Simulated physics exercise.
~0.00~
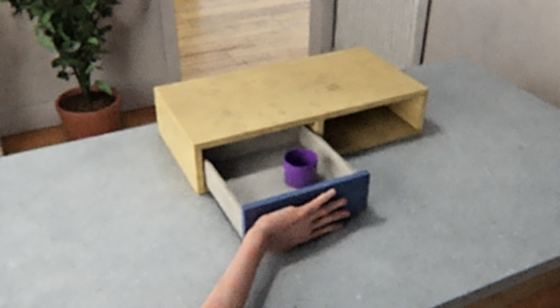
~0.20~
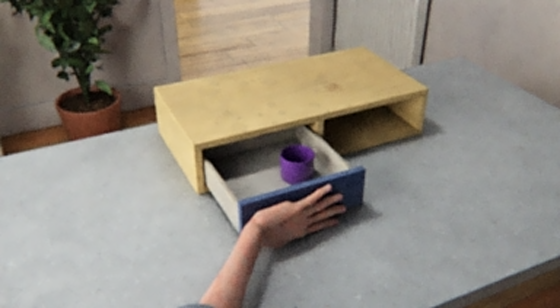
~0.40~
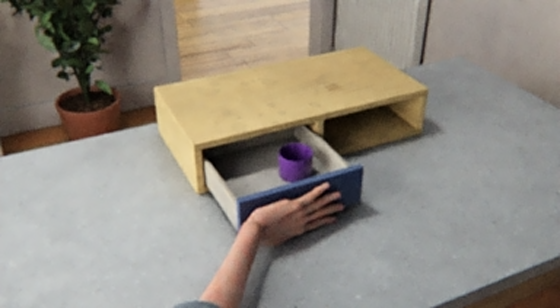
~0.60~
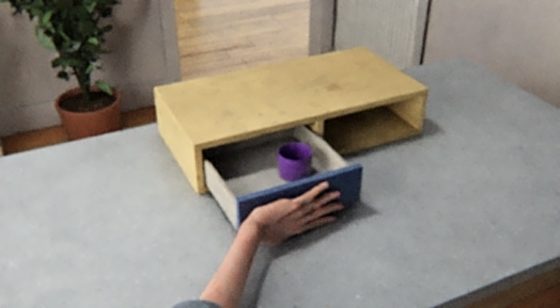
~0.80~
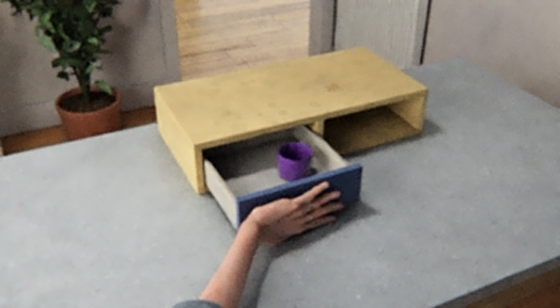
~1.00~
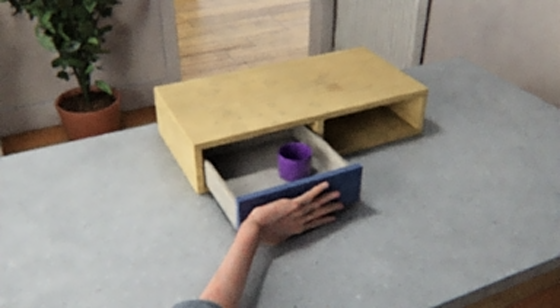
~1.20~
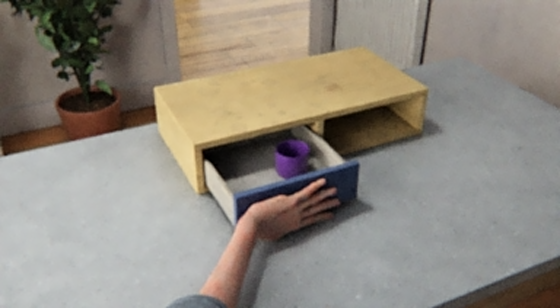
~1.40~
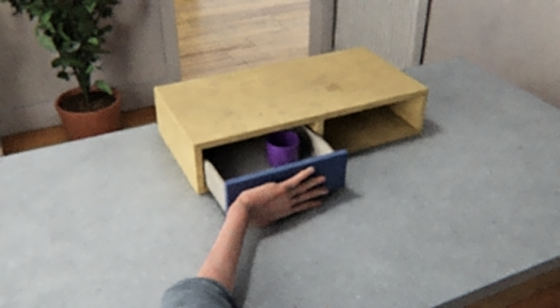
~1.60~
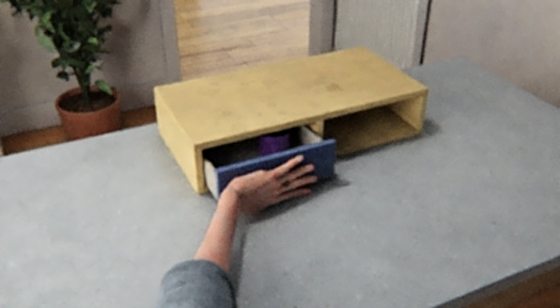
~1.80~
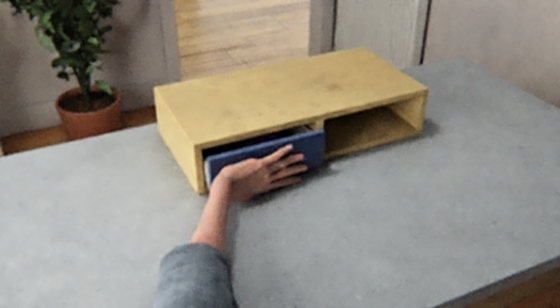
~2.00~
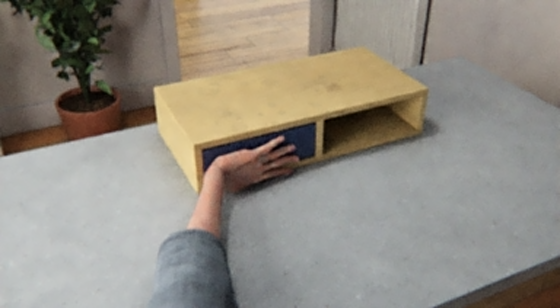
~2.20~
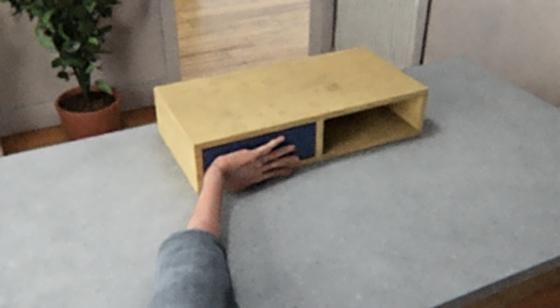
A hand reaches in from the bottom and rests on the dark blue front of an open drawer, seen from above across a grey tabletop. The drawer sits in the left side of a low yellow wooden chest, whose right compartment is open and empty, and a purple cup stands inside it. A potted plant stands behind on the left. At first the drawer barely shifts as the hand stays against it. Then the hand pushes it steadily inward, carrying the cup back under the chest top until it disappears. The drawer shuts flush, and the hand stays on its front.
